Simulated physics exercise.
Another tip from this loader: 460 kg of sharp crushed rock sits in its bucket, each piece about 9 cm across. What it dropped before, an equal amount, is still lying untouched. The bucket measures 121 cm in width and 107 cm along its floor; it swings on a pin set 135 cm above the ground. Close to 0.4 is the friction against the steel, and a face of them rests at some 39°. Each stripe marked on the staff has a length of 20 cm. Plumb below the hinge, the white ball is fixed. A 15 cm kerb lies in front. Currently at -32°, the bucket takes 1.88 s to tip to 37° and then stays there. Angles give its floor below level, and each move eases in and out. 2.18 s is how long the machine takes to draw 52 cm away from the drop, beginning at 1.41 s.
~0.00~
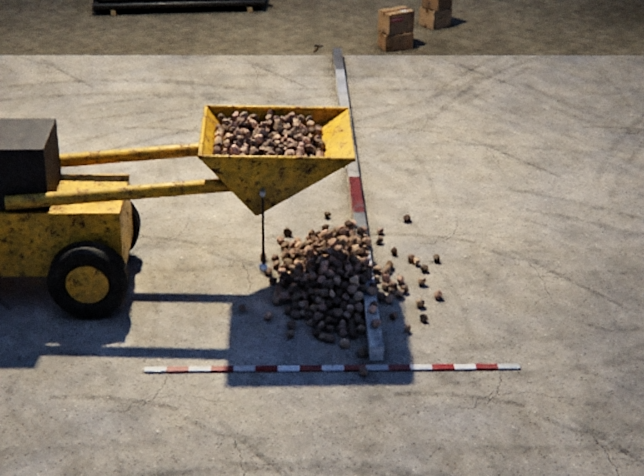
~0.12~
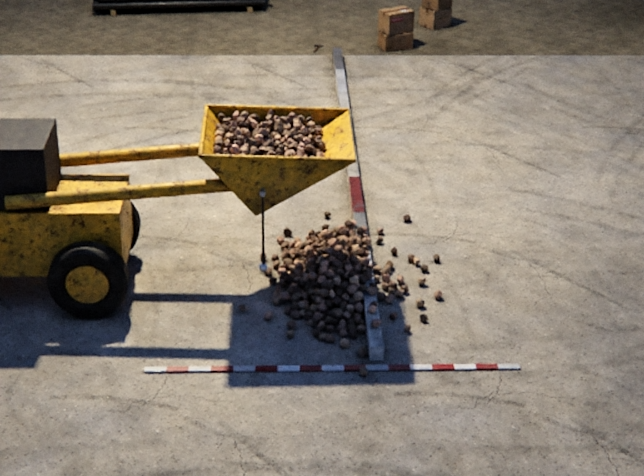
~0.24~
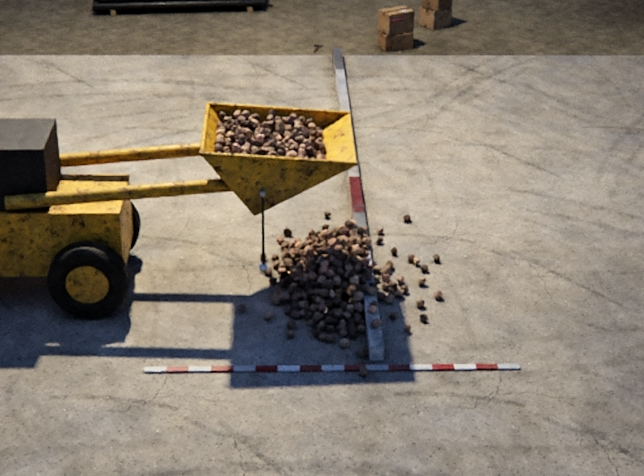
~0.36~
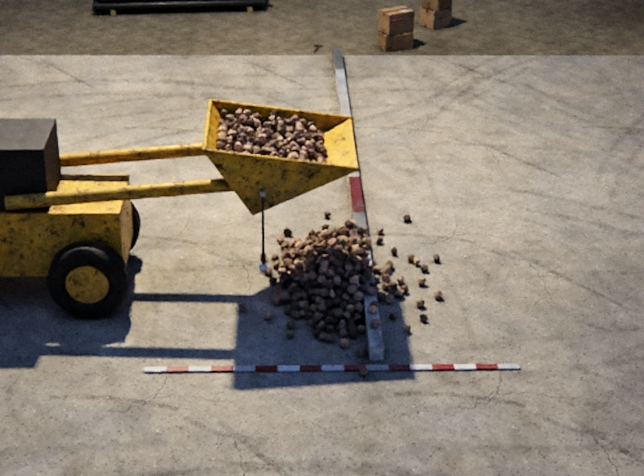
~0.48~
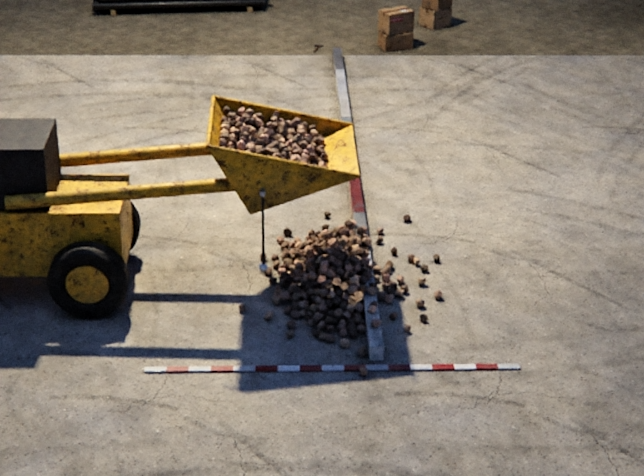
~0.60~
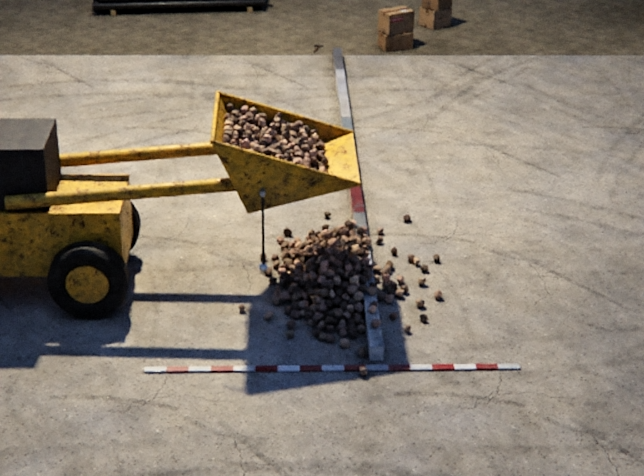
A yellow loader's raised bucket, filled with brown stones, tilts slightly forward and down at its right side while the machine stays in place; below, a heap of similar stones lies motionless across a narrow grey kerb.
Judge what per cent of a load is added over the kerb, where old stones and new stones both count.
The amount added is about 33 per cent of a load.
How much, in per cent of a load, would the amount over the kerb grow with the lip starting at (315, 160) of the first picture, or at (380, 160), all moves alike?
Near 0 in a hundred first, near 65 in a hundred second.
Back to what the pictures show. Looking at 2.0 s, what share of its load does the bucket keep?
Roughly 60 per cent remains inside.
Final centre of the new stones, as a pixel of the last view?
Centre at roughly (347, 268).
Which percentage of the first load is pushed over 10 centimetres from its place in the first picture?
Near 10 per cent, I reckon.
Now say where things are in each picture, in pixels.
The bucket is at -32°, its lip at (355, 159); the top of the load is at (256, 128). The earlier load is highest near (335, 254), 35 cm above ground level, 94 % on this side of the kerb, 6 % over the kerb, in the first picture.
The bucket is at -31°, its lip at (356, 161); the top of the load is at (249, 127); the stones move at 0.1 m/s on average, in the second picture.
Lip at (357, 164), floor tilted -29°, highest stones at (245, 126); the stones move at 0.1 m/s on average, in the third picture.
Lip at (358, 169), floor tilted -25°, highest stones at (235, 125); the stones move at 0.1 m/s on average, in the fourth picture.
The bucket is at -21°, its lip at (360, 176); the top of the load is at (234, 123); the stones move at 0.2 m/s on average, in the fifth picture.
Lip at (360, 185), floor tilted -15°, highest stones at (237, 121); the stones move at 0.2 m/s on average, in the sixth picture.
After 1.4 s the floor is at 26°; in per cent of one load, 100 in the bucket, 94 on this side of the kerb, 6 over the kerb; the foremost stones are at (423, 274).
After 2.0 s the floor is at 37°; in per cent of one load, 60 in the bucket, 133 on this side of the kerb, 6 over the kerb; the foremost stones are at (423, 274).
After 4.0 s the floor is at 37°; in per cent of one load, 0 in the bucket, 161 on this side of the kerb, 39 over the kerb; the foremost stones are at (457, 292).
After 6.9 s the floor is at 37°; in per cent of one load, 0 in the bucket, 161 on this side of the kerb, 39 over the kerb; the foremost stones are at (457, 292). Net gain over the kerb, 33.
